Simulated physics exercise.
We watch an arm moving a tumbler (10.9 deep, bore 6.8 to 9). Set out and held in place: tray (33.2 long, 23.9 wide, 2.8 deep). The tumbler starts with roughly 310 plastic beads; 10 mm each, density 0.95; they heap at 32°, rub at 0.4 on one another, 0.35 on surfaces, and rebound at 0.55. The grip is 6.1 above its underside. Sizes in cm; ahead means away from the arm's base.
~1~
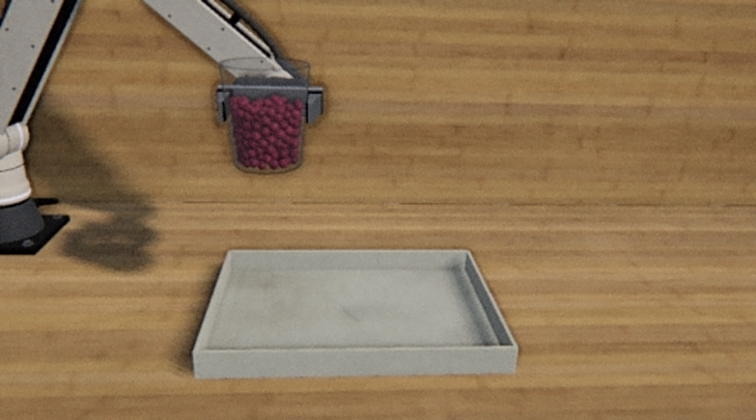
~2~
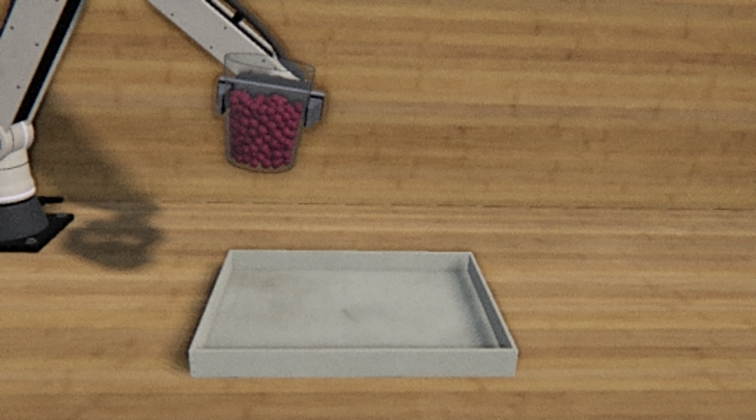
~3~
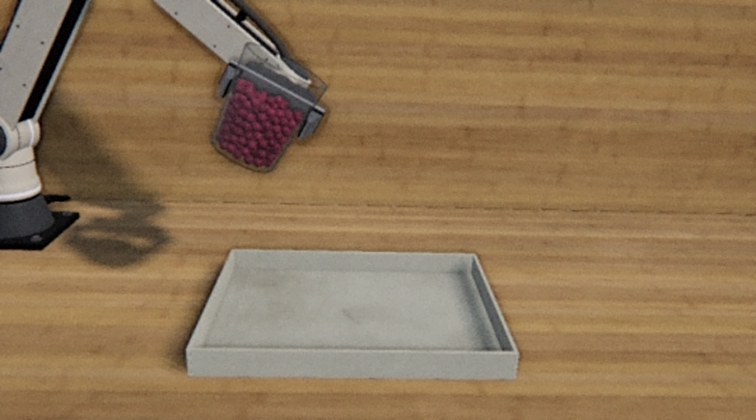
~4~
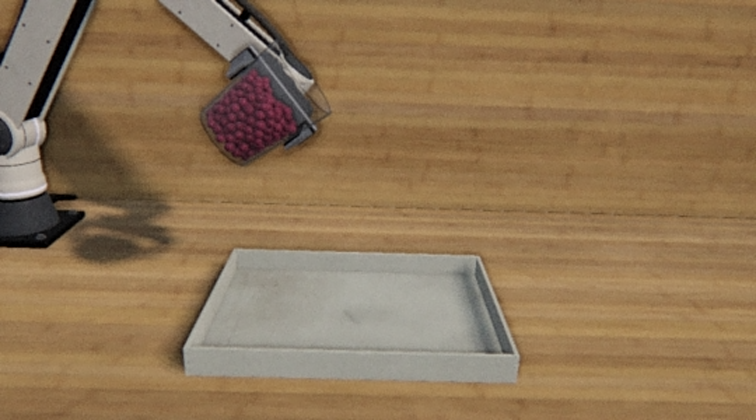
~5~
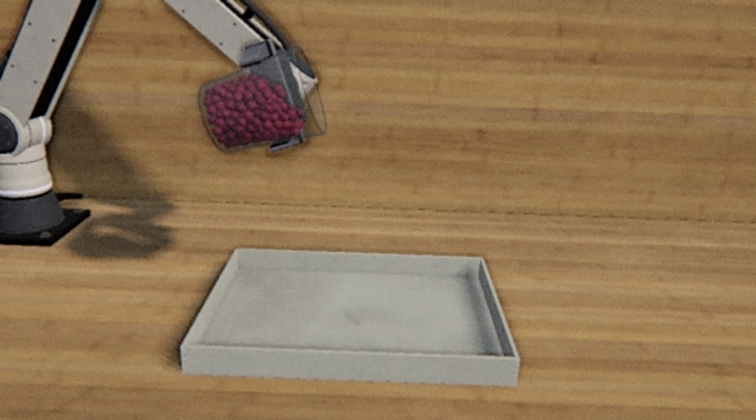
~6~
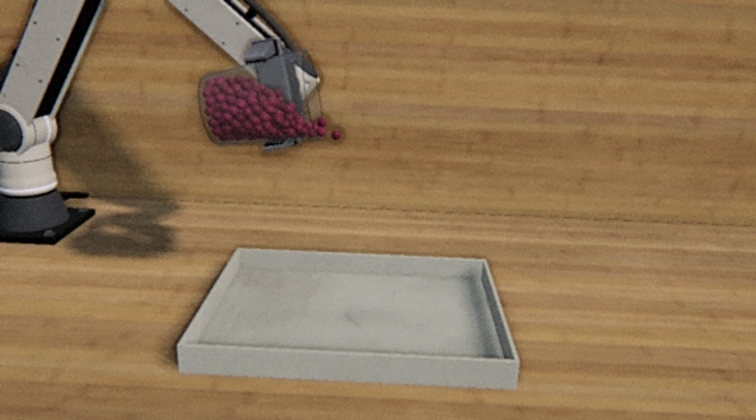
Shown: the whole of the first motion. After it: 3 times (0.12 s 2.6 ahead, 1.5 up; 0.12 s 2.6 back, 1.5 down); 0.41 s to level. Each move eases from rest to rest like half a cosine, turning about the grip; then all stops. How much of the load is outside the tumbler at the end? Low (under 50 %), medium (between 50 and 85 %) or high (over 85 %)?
Share outside the tumbler: Medium (between 50 and 85 %).
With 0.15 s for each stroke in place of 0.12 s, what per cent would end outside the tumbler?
It would be near 50 per cent.
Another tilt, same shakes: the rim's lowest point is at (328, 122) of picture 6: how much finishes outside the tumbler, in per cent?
Some 25 per cent.
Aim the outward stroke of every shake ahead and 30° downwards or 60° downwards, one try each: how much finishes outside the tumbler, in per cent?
About 40 and 10 per cent.
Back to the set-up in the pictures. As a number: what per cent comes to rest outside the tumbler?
Some 60 per cent.
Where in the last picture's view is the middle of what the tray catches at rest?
At about (414, 316).
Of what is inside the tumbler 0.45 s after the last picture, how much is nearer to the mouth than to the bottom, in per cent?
Some 75 per cent.
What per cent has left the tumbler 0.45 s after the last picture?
Near 35 per cent so far.
Then, 0.45 s later, tilted 79° forward, highest piece 26 above the table; 197 in the tumbler, 64 in the tray, 45 in flight or on a rim.
Then, 0.90 s later, tilted 46° forward, highest piece 27 above the table; 182 in the tray, 117 in the tumbler, 3 on the table or floor, 4 in flight or on a rim.
Then, 1.33 s later, level, highest piece 24 above the table; 184 in the tray, 117 in the tumbler, 5 on the table or floor.
Then, 2.38 s later, level, highest piece 24 above the table; 184 in the tray, 117 in the tumbler, 5 on the table or floor.
At rest, 184 in the tray, 117 in the tumbler, 5 on the table or floor. That is 62 % outside the tumbler.
